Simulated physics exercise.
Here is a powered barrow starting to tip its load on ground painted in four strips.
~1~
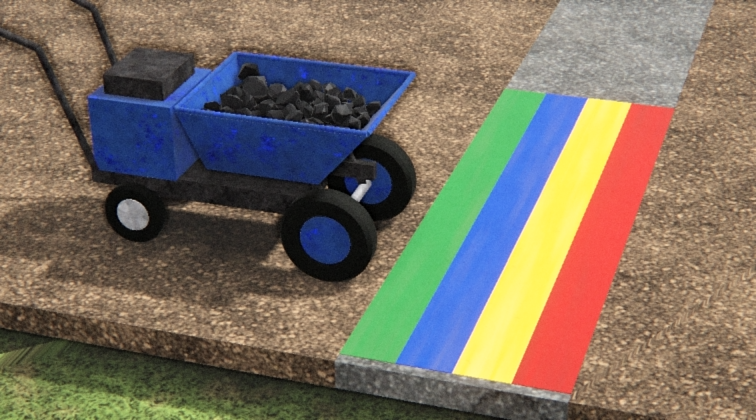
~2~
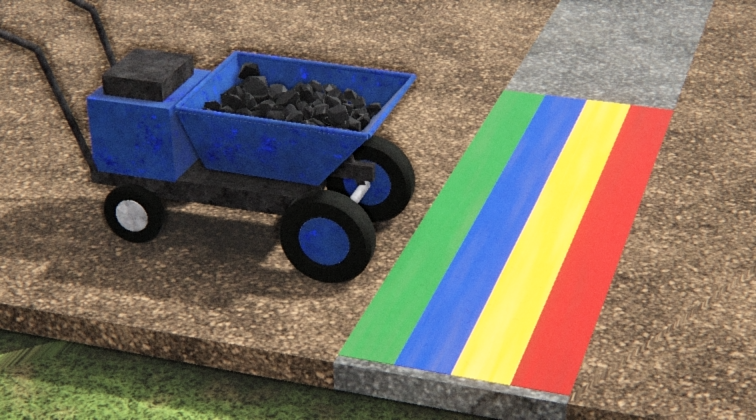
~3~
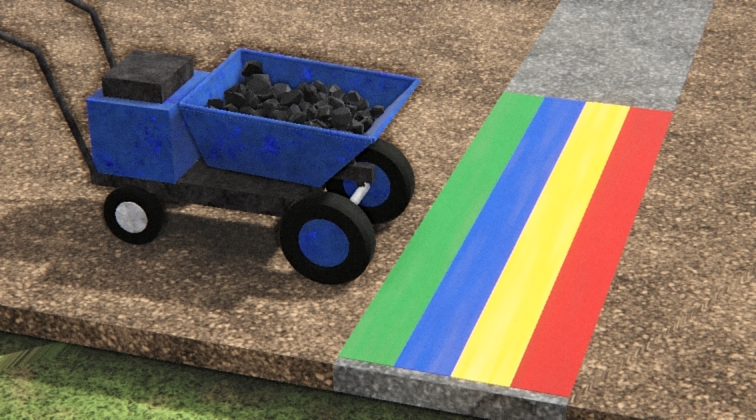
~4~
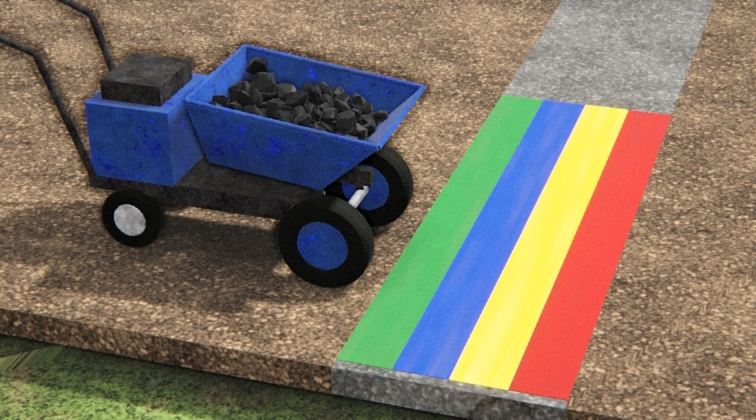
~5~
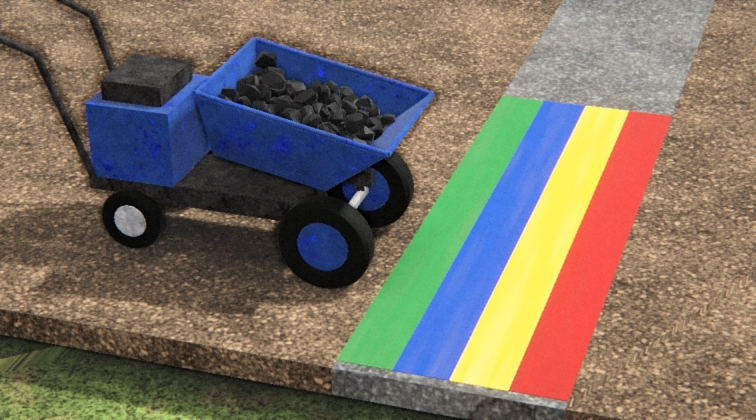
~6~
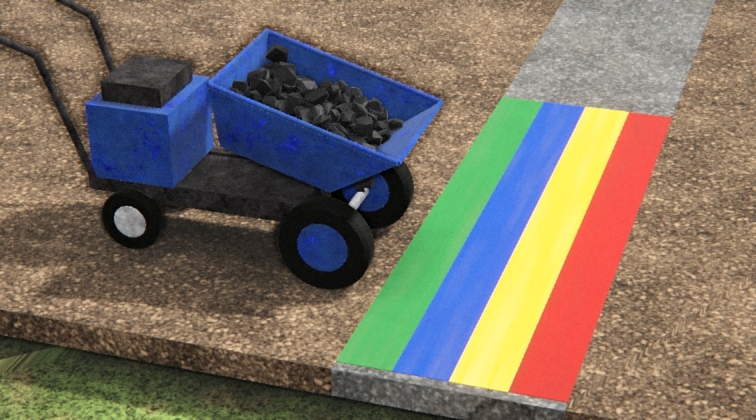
A blue skip full of black lumps sat level on a small wheeled barrow, then slowly tilted forward to the right, its back end rising, beside green, blue, yellow and red strips on the ground.
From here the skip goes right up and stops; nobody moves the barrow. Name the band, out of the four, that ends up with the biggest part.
The yellow band.
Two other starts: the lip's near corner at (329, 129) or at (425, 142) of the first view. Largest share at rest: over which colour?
Case one gives blue, case two gives that red strip.
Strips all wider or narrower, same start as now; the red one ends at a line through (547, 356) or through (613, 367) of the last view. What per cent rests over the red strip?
About 20 %, then 10 %.
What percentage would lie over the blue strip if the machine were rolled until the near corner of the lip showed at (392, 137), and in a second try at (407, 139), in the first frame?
10 % then 0 %.
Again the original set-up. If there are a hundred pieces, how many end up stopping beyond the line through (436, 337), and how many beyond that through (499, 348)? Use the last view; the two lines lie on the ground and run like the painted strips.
About 90 and 40 %.
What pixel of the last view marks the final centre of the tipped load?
Once nothing moves, the middle sits near (520, 273).
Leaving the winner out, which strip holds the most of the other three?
The runner-up: The blue strip.
Soon after the last picture, skip tipped steeply; all in the skip.
A little later, skip tipped steeply; most in the skip; a small part over the blue strip; a small part over the yellow strip; a stray few falling.
Later still, skip tipped right over; a small part in the skip; about a quarter over the blue strip; about a third over the yellow strip; about a quarter over the red strip; a small part off the paint.
At rest, skip tipped right over; a small part in the skip; a stray few over the green strip; about a quarter over the blue strip; about a third over the yellow strip; about a quarter over the red strip; a small part off the paint.
